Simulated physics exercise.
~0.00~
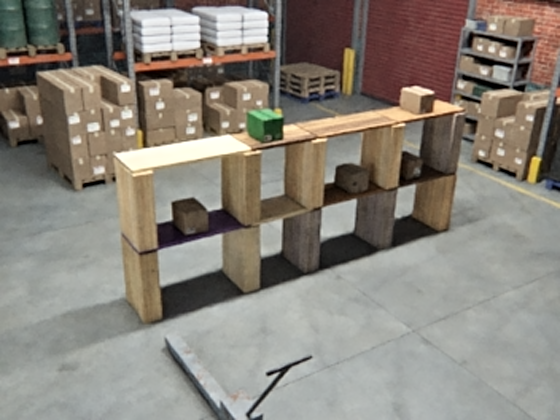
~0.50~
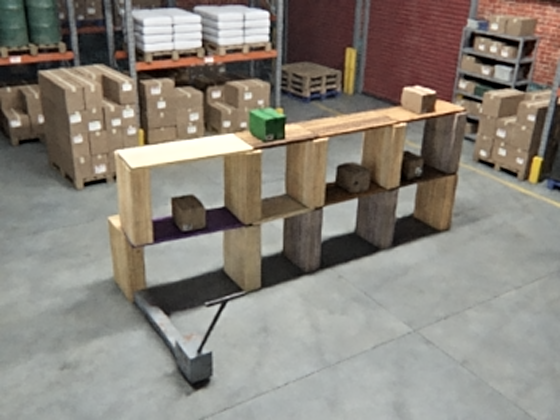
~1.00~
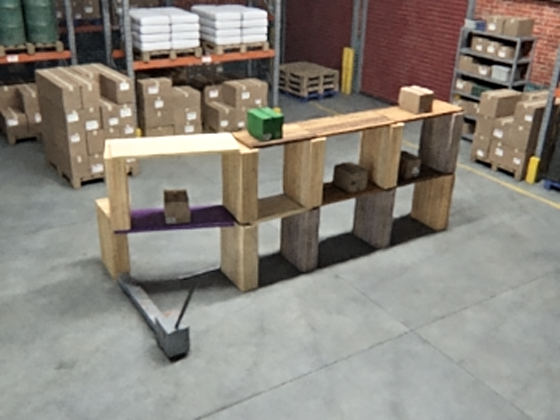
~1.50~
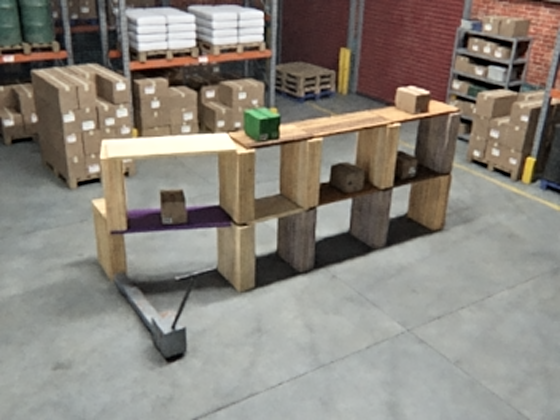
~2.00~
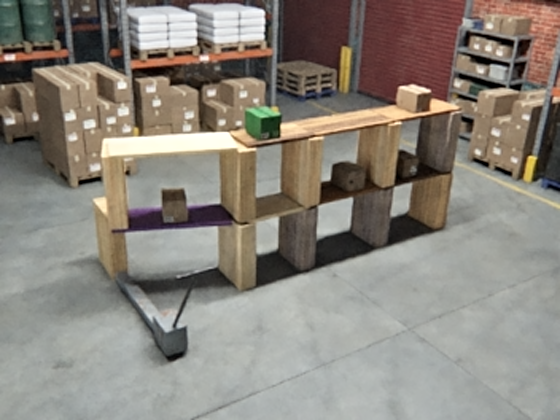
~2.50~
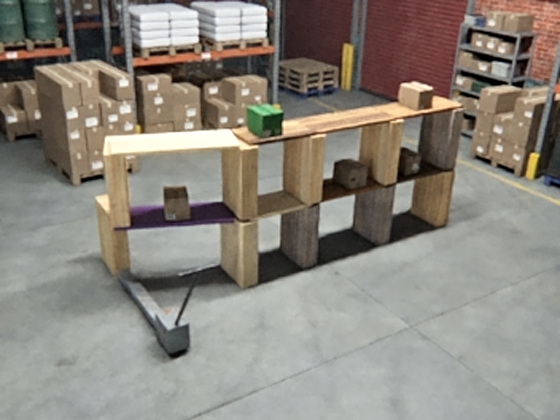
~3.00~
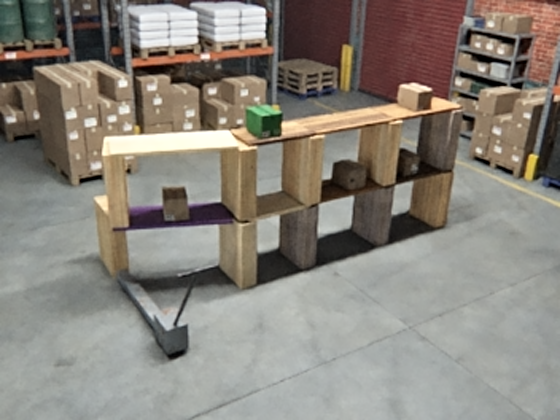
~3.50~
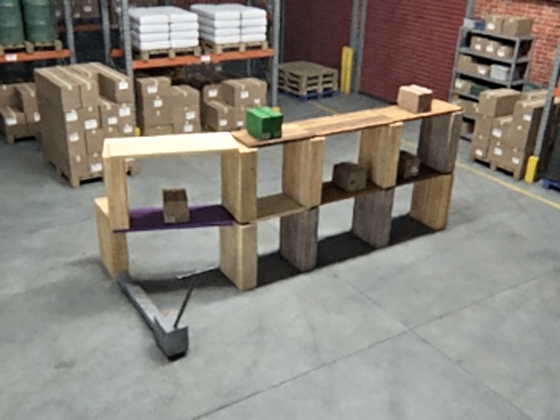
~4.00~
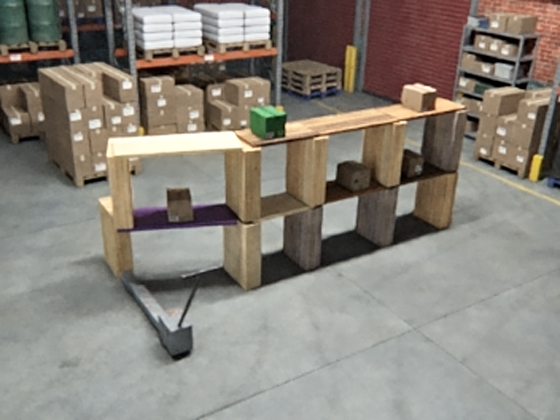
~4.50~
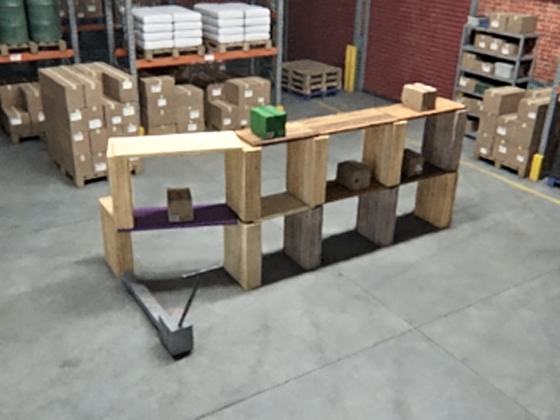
A two-tier run of wooden boards and upright slabs, loaded with cartons, stood in a warehouse as a metal jack slid in and shoved the left end leftward a little; then the jack stopped, and everything stayed standing, the green carton still on top.
